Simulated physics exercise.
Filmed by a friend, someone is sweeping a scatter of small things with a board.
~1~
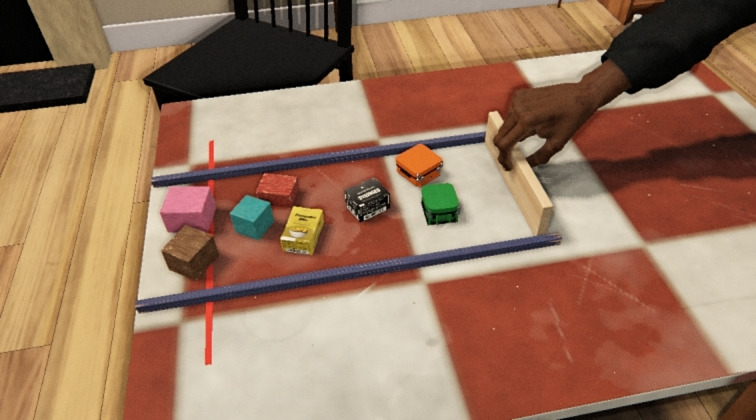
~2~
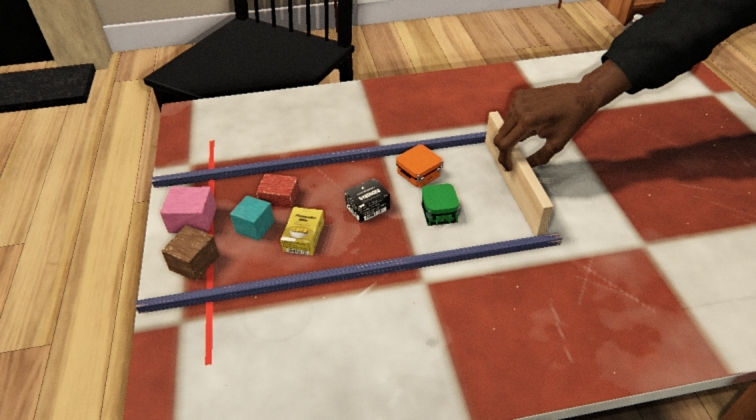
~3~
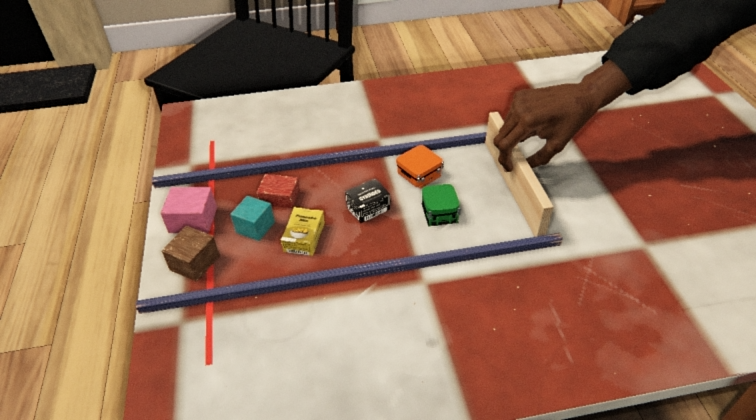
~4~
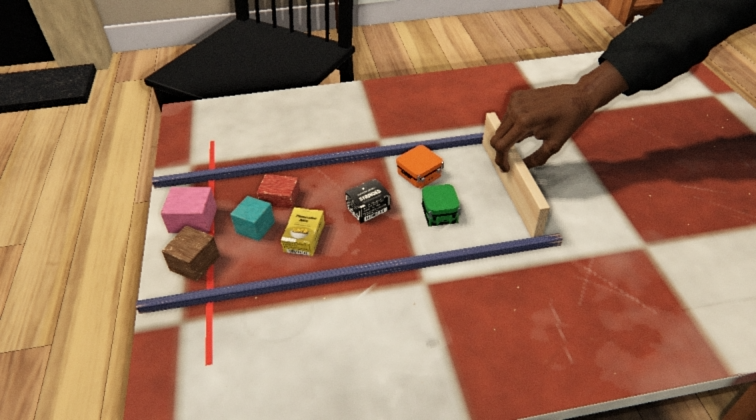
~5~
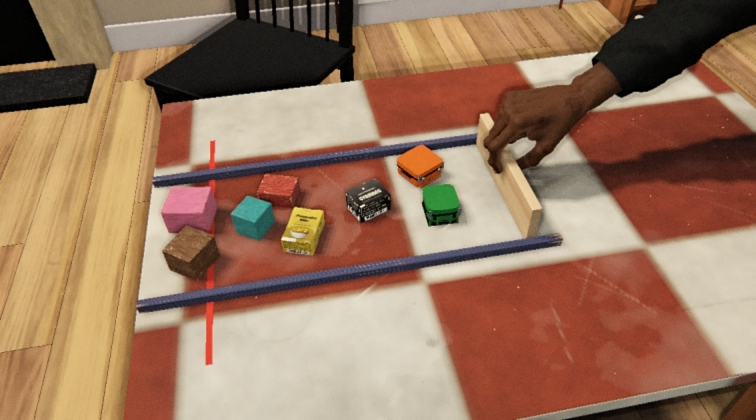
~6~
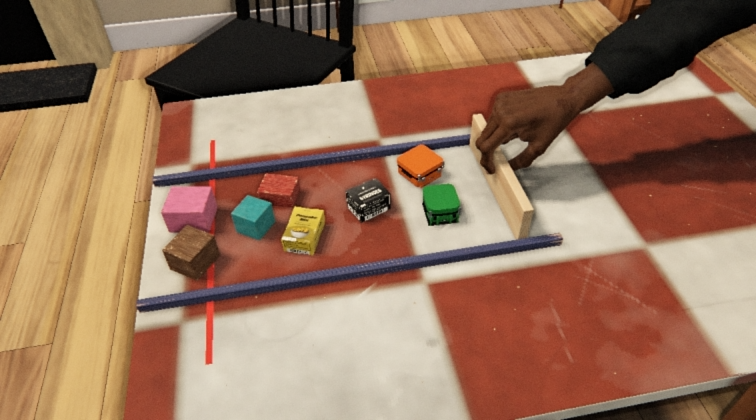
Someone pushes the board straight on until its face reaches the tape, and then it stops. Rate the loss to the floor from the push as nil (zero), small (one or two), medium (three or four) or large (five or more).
The loss is small.
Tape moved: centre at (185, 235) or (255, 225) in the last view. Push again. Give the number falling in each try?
Ending up on the floor: First try 5, second try 0.
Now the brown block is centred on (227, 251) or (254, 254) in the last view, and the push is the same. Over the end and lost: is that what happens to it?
In order, the object goes off, then goes off.
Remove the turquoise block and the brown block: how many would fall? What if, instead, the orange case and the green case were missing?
Counts - first: 1; second: 0.
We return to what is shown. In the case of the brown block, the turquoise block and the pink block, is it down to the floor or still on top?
One by one: The brown block lands below; the turquoise block remains in place; the pink block lands below.
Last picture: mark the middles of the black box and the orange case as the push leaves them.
The black box at (186, 218), the orange case at (192, 192).
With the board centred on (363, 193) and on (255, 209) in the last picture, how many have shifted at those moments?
At the first spot the count is 3, and at the second it is 8.
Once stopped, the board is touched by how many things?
It adds up to 3.
Early on, none off yet; pink block at rest near (190, 209); brown block at rest near (192, 252); turquoise block at rest near (254, 217).
A while later, none off yet; pink block travelled about its own width near (161, 213); brown block travelled about its own width near (163, 260); turquoise block travelled well along near (192, 231).
Finally, the number that fall off is one or two; lost, brown block and pink block.
